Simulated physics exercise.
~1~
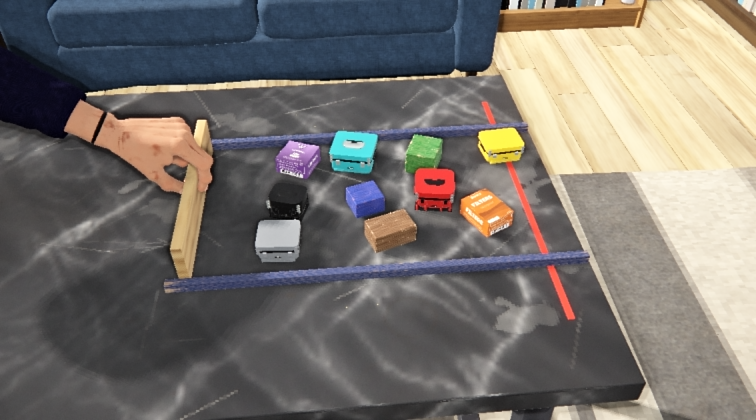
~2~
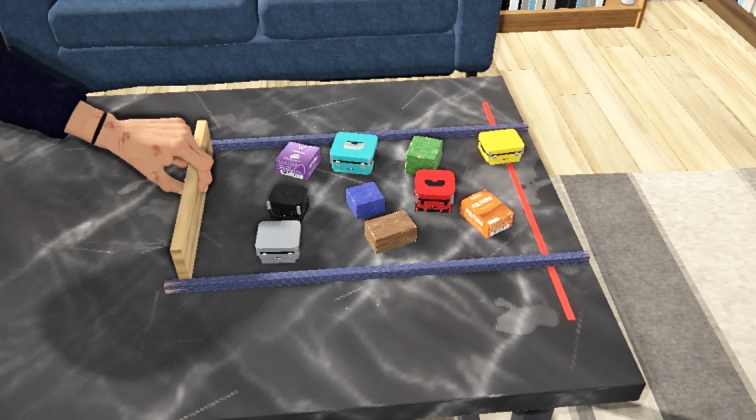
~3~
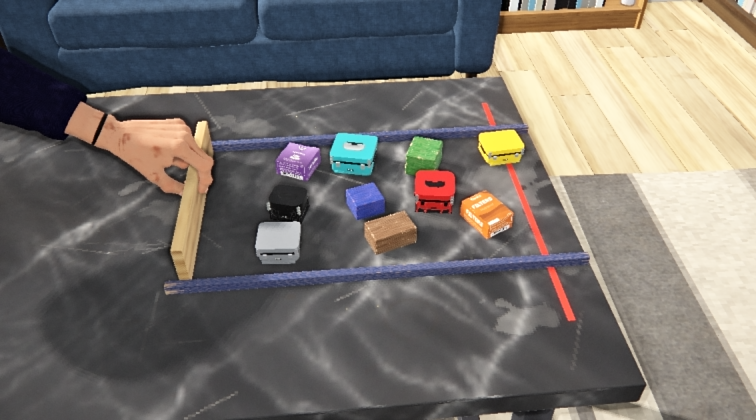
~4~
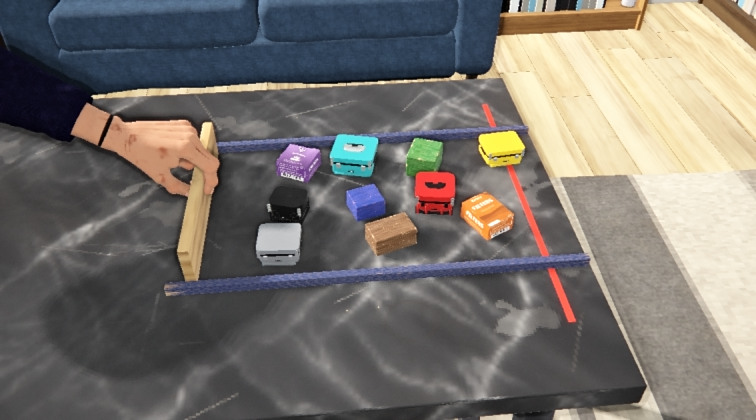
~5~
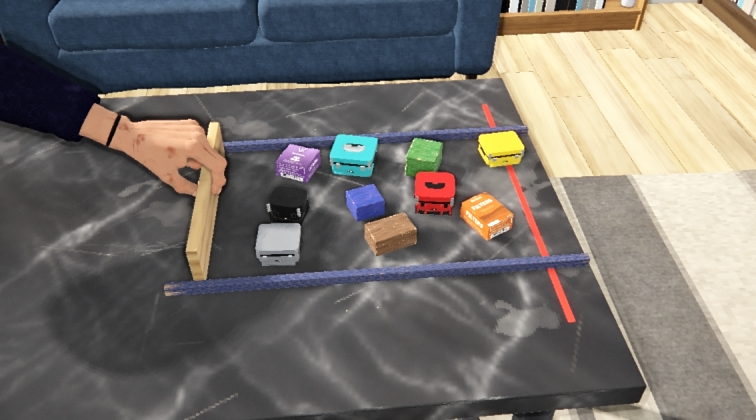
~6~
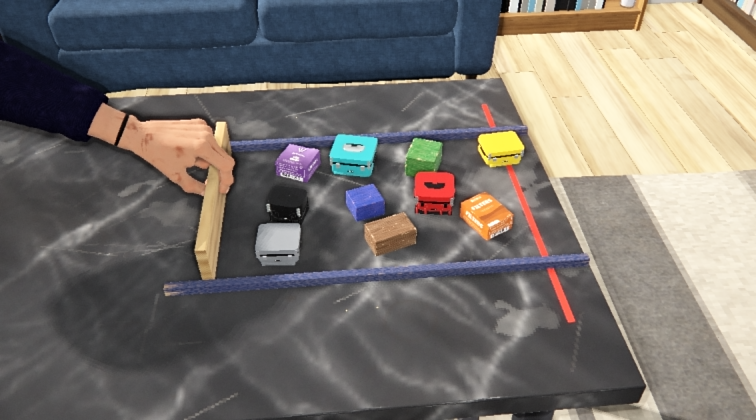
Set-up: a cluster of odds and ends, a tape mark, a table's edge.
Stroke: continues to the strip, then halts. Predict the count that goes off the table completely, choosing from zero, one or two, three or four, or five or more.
The pieces that topple off will total more than four.
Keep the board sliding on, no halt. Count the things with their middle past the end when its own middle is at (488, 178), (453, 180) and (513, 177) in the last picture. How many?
Respectively 4, 1 and 7.
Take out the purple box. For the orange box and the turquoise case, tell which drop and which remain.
Well, the orange box goes off the edge while the turquoise case is still there.
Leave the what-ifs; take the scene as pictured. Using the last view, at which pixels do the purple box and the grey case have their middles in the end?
The purple box ends up near (521, 147), and the grey case near (556, 226).
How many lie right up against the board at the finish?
Counting them up gives 3.
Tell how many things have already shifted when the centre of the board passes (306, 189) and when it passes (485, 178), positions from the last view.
Up to then 4, and up to the other point 10.
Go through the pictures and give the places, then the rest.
The first picture shows yellow case (500, 146); orange box (486, 212); red case (434, 190); board (194, 193); tape (520, 190).
The second picture shows orange box (486, 213); grey case (279, 242).
The third picture shows red case (434, 192); board (195, 195).
The fourth picture shows yellow case (501, 150); purple box (299, 163).
The fifth picture shows orange box (487, 216); green block (424, 159).
The sixth picture shows yellow case (500, 150); orange box (486, 216); red case (434, 194); board (216, 195); tape (520, 193).
A little later, none off yet; yellow case at rest near (500, 150); orange box at rest near (486, 216); red case at rest near (434, 194).
Next, none off yet; yellow case moving near (505, 150); orange box moving near (494, 218); red case shifted about its own width near (473, 189).
Later still, one off so far; yellow case dropping near (558, 256); orange box shifted well along near (572, 213); red case shifted well along near (548, 184).
When it is over, the number that fall off is five or more; down, turquoise case, blue block, brown block, green block, red case, orange box and yellow case.
